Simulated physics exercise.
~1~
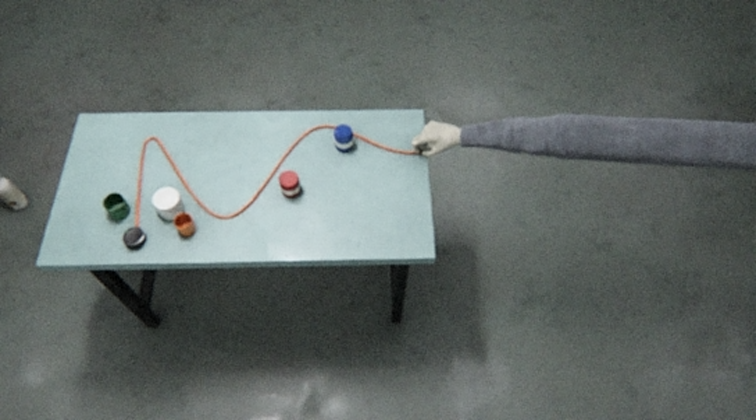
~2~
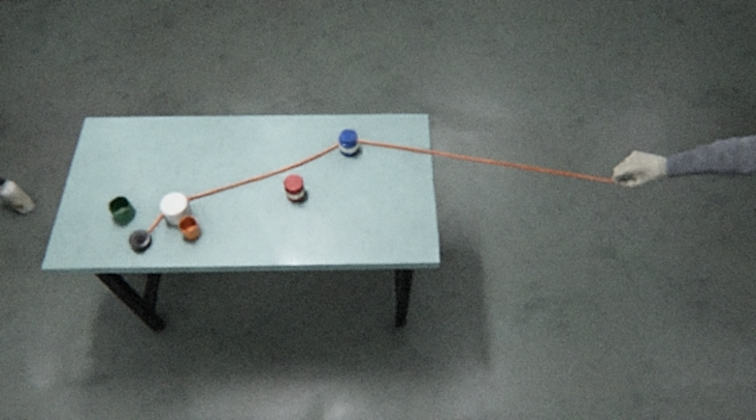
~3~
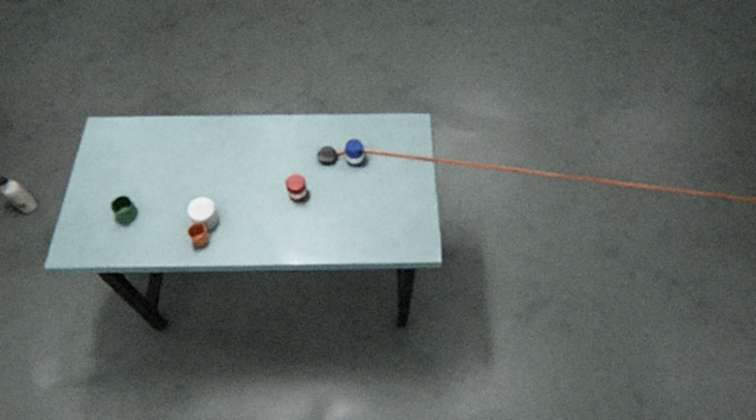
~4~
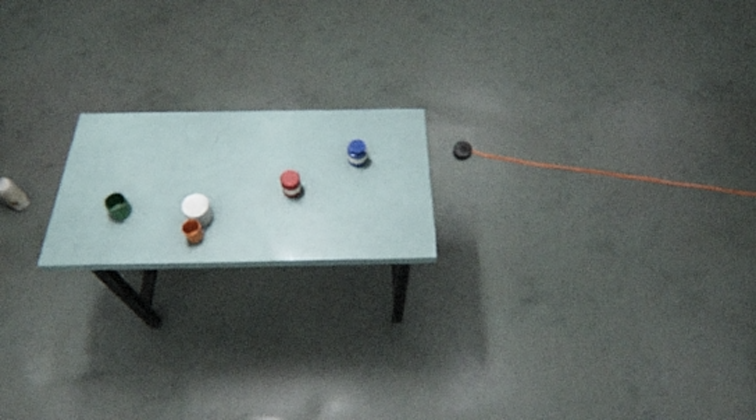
To begin with, a gloved hand at the right edge of a pale table holds an orange cord that winds among a white tub, an orange mug, a red tin and a blue jar to a small black disc near a green cup. The hand pulls rightwards, drawing the cord nearly straight against the tub and jar. The disc then slides across to the blue jar, with the tub and mug shifted slightly right and the jar nudged a little. Finally, the disc is clear of the table's right side, still trailing behind the taut cord, while all five containers remain on top.
